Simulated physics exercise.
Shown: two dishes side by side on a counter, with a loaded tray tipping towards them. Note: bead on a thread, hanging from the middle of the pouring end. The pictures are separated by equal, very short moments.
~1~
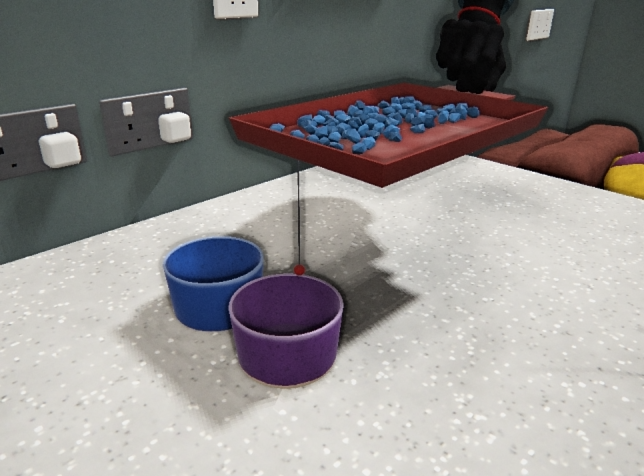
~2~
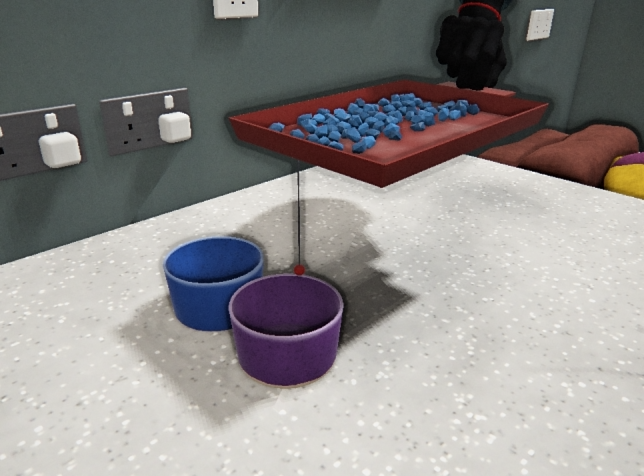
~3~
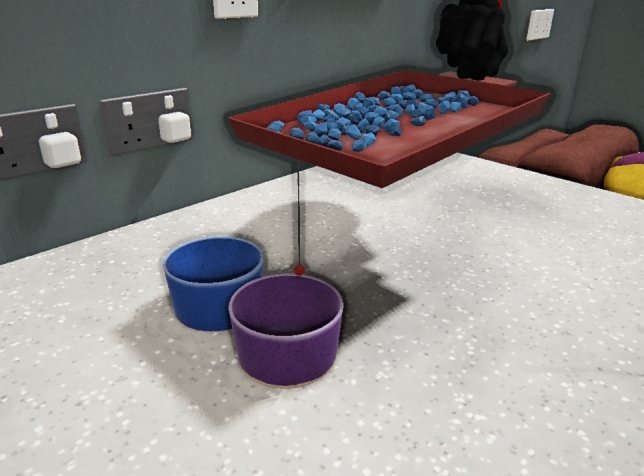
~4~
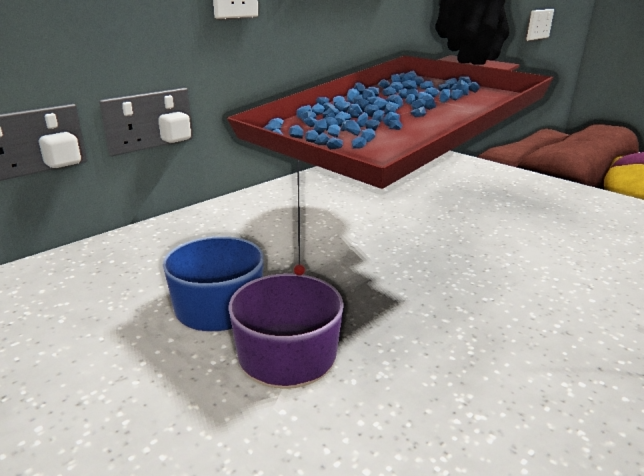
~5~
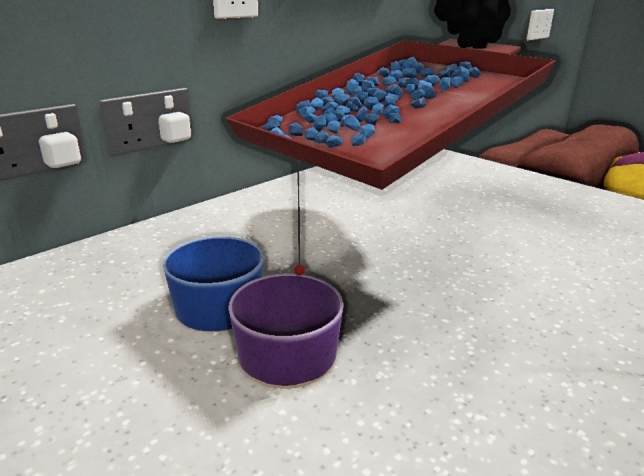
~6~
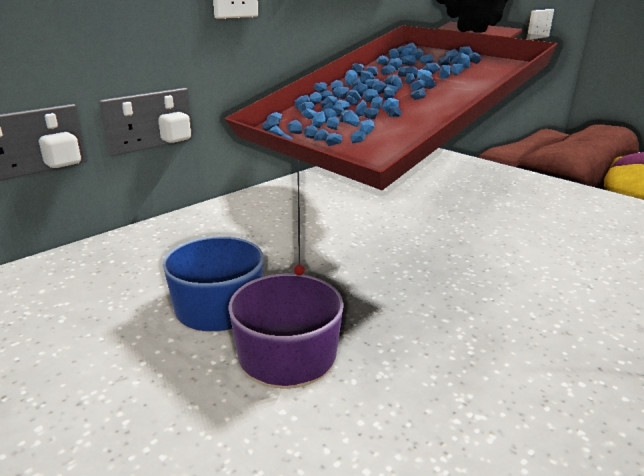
At first, a dark gloved hand holds a red tray of small blue stones nearly level above a counter, where a blue dish and a purple dish sit beneath a hanging red bead. Then the hand gradually raises the far end, tilting the tray clearly towards the dishes while the stones stay on it.
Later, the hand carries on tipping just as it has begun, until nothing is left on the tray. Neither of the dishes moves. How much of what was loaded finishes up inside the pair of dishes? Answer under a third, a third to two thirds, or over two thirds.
Inside the pair of dishes: A third to two thirds.
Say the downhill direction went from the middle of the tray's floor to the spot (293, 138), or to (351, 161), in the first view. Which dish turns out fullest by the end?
For the first aim the left side, for the second the right side.
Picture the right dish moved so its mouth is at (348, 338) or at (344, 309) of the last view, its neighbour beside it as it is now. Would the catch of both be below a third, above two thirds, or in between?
Try 1 - above two thirds; try 2 - under a third.
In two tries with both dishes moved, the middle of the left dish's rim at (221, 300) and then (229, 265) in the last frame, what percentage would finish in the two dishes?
Roughly 90% first, roughly 60% second.
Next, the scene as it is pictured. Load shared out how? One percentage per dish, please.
About 10 % ends in the left dish and about 50 % in the right dish.
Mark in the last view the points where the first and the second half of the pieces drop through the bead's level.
At (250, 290) for the first part, then at (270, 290) for the others.
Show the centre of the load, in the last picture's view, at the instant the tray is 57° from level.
In the last view, the load is centred close to (296, 131).
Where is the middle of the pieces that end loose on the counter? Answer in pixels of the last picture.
It centres at roughly (253, 416).
Just after the last frame, tray tipped steeply; almost all on the tray; just a few in the air.
A moment on, tray tipped right over; roughly two thirds on the tray; about a tenth in the right dish; about a tenth outside both; roughly a quarter in the air.
Further on, tray tipped past a quarter turn; roughly half in the right dish; about a tenth in the left dish; roughly half outside both.
When it is over, tray tipped past a quarter turn; roughly half in the right dish; about a tenth in the left dish; roughly half outside both.
